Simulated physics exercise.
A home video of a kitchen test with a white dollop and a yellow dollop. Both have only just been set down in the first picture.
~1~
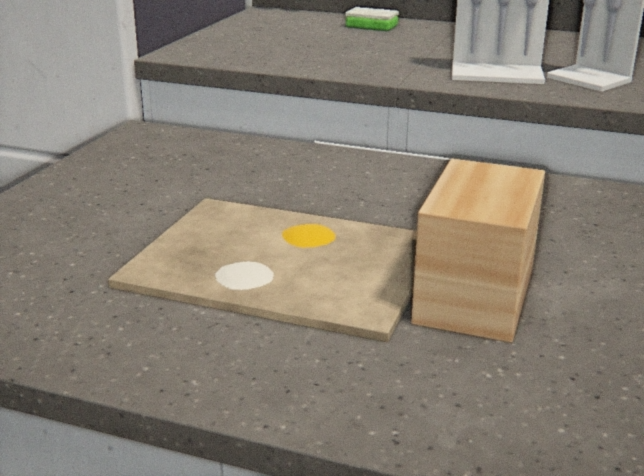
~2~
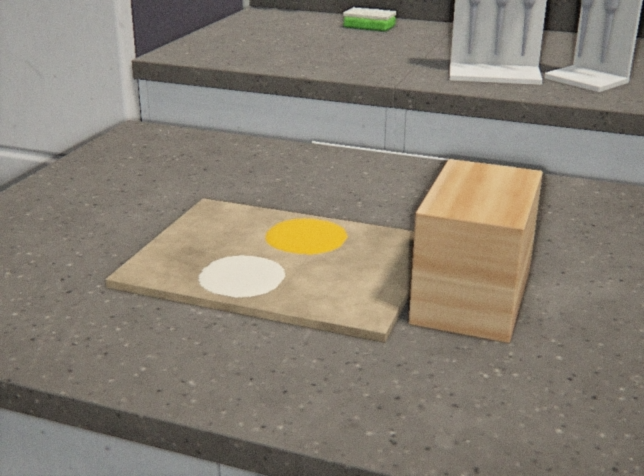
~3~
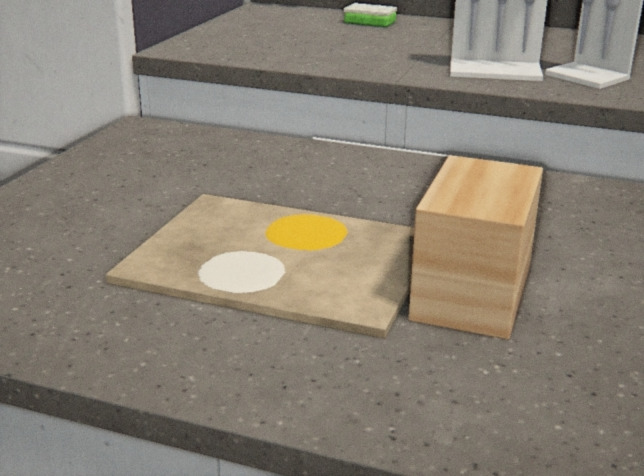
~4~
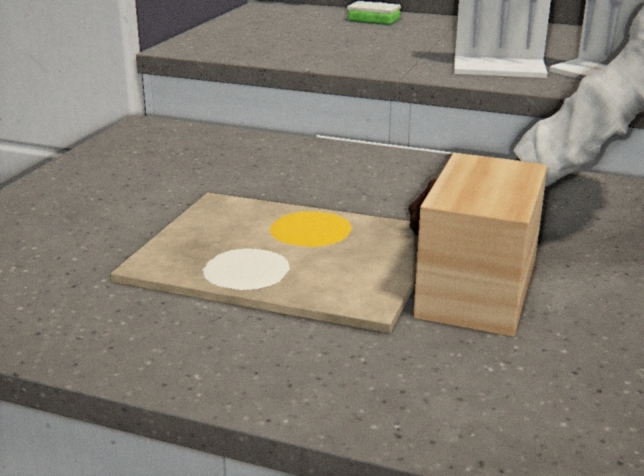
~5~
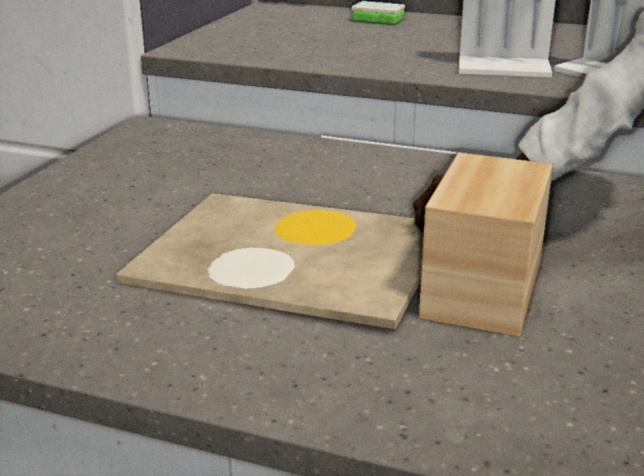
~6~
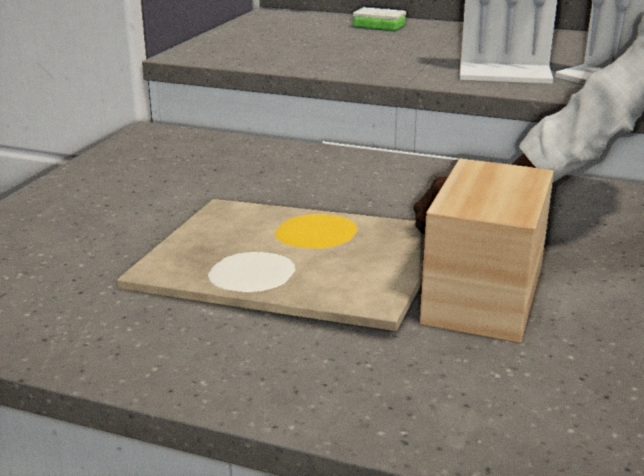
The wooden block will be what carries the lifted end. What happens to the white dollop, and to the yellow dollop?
Result: Watch the white dollop trickle down and drop off, watch the yellow dollop trickle down and drop off.
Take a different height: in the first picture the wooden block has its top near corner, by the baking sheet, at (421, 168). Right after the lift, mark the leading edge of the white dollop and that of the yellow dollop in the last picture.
First (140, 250), next (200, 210).
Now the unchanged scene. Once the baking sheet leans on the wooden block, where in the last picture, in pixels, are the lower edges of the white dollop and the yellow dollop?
Taking them in order, that's (158, 249) and (222, 204).
A moment on, slope about 26°; the white dollop has crept down a long way; the yellow dollop has crept down a long way.
Further on, the white dollop is dripping off the low end; the yellow dollop is dripping off the low end.
When it is over, slope about 26°; the white dollop is dripping off the low end; the yellow dollop is dripping off the low end.
